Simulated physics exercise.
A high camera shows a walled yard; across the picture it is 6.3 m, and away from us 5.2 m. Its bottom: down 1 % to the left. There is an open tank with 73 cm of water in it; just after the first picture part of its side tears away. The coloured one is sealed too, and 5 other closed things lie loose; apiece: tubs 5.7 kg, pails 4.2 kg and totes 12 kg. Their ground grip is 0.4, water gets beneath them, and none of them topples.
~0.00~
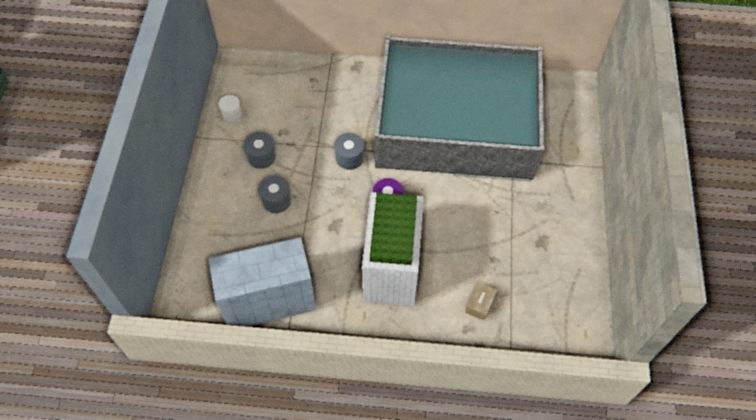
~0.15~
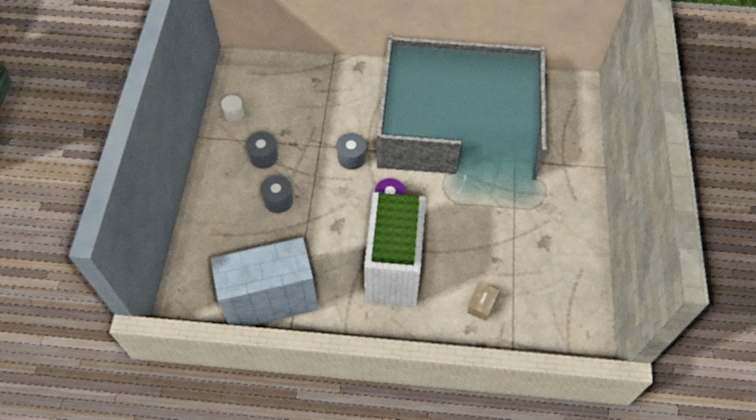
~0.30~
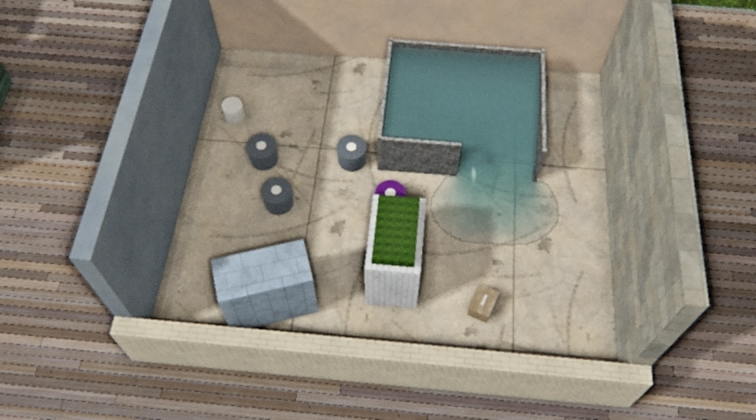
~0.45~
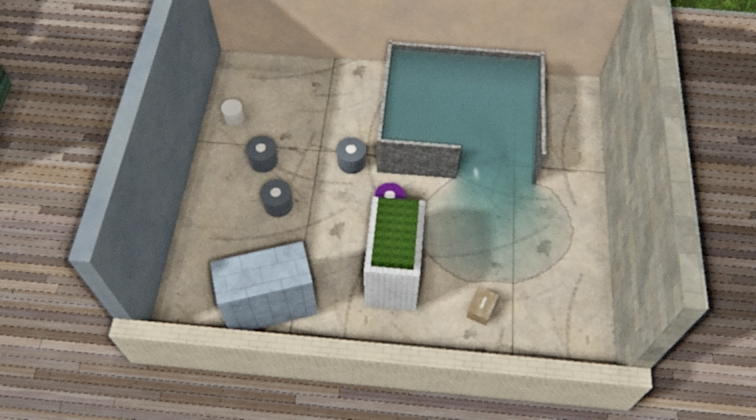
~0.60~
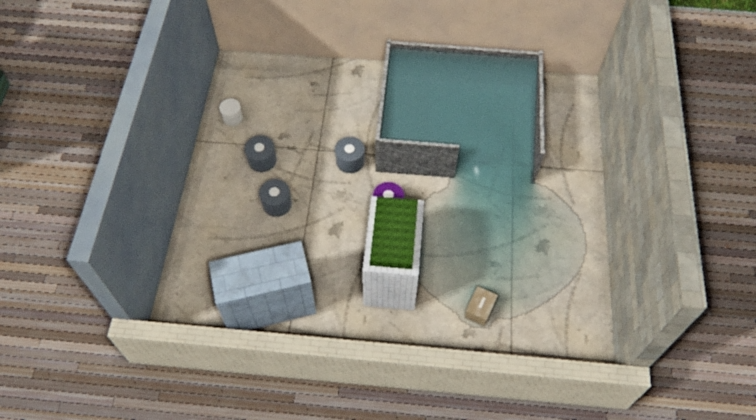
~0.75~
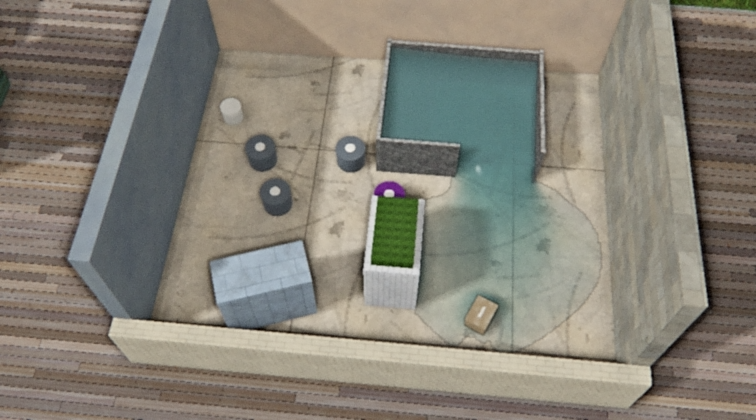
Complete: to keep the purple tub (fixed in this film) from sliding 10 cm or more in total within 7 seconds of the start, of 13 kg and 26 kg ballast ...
Only 26 kg works.
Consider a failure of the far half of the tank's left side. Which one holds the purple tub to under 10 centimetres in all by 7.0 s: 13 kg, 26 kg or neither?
Then both masses fall short.
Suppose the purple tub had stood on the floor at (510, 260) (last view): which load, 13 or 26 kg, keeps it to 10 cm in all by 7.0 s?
Both fall short.
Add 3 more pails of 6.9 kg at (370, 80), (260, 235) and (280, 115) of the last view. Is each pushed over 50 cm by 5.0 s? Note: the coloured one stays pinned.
First one stayed within, second stayed within, third stayed within.
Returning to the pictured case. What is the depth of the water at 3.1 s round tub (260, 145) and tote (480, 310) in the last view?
About 0 and 19 cm.
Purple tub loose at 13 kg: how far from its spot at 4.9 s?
Around 30 centimetres out of place.
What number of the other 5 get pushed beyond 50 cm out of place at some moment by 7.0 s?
The count comes to 5.
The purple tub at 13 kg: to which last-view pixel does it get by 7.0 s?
About (326, 154).
After 1.4 s the purple tub would be 0 cm from its start with 13 kg and 0 cm from its start with 26 kg; 1 cm of water round it then.
After 3.1 s the purple tub would be 0 cm from its start with 13 kg and 0 cm from its start with 26 kg; 1 cm of water round it then.
After 4.9 s the purple tub would be 34 cm from its start with 13 kg and 0 cm from its start with 26 kg; 5 cm of water round it then.
After 7.0 s the purple tub would be 117 cm from its start with 13 kg and 0 cm from its start with 26 kg; 11 cm of water round it then.
